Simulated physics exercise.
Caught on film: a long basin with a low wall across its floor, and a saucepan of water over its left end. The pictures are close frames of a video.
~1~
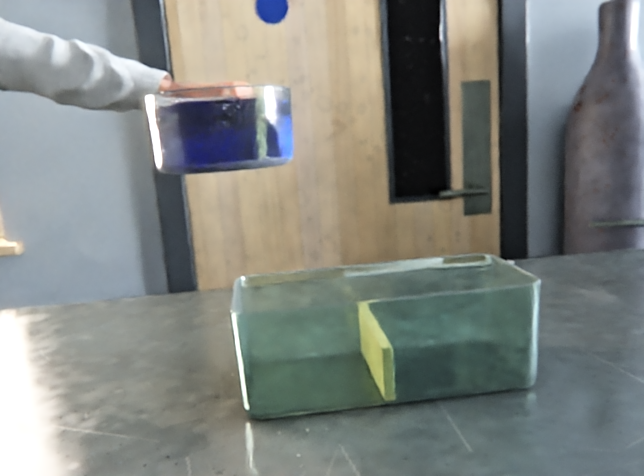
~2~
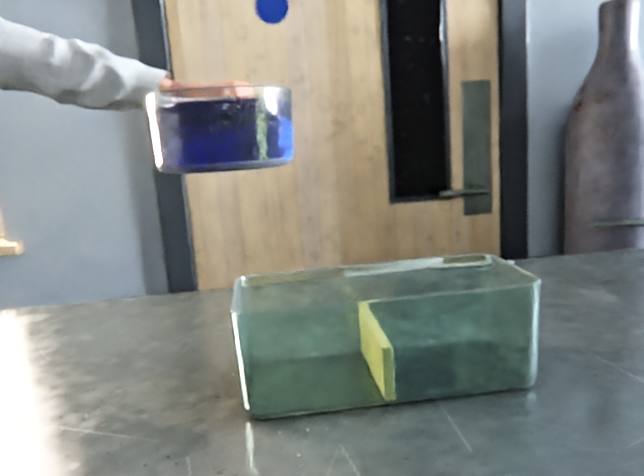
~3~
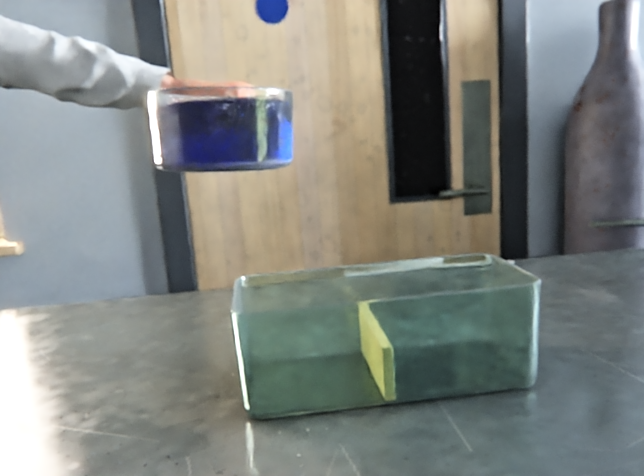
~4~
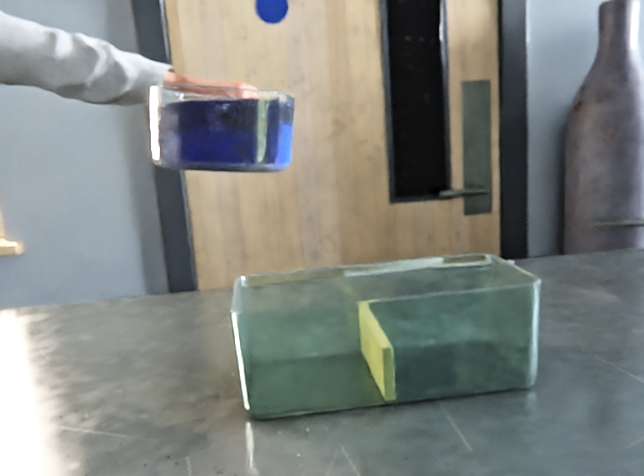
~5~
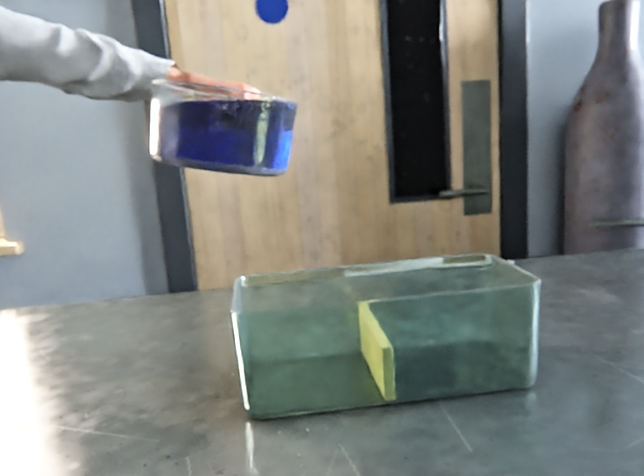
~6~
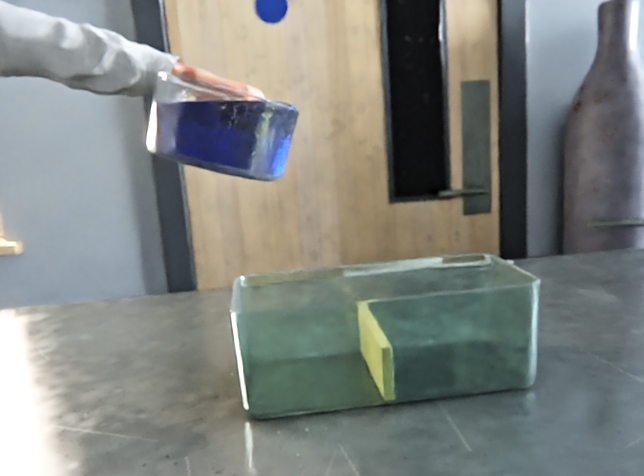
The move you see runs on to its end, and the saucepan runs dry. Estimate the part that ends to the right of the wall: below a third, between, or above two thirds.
It comes to from a third to two thirds.
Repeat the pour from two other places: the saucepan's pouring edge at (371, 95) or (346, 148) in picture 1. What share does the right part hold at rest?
Roughly 90 per cent, and 75 per cent.
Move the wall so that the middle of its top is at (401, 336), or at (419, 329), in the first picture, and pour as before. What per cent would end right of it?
Roughly 15 per cent, and 5 per cent.
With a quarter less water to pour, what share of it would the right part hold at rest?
Near 25 %.
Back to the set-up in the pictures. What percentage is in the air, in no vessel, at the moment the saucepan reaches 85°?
Near 45 %.
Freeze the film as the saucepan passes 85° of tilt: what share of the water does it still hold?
Close to 40 per cent.
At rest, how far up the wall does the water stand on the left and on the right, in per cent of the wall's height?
The left part 40 per cent, the right part 30.
A moment on, the tilt is 85° and 38 per cent is still to pour, 4 is left of the wall and 12 right of it.
Next, the tilt is 116° and 4 per cent is still to pour, 44 is left of the wall and 43 right of it.
Then the tilt is 117° and 0 per cent is still to pour, 53 is left of the wall and 44 right of it.
Later the tilt is 117° and 0 per cent is still to pour, 54 is left of the wall and 44 right of it.
Finally, 54 per cent lies left of the wall, 44 right of it and 2 outside.
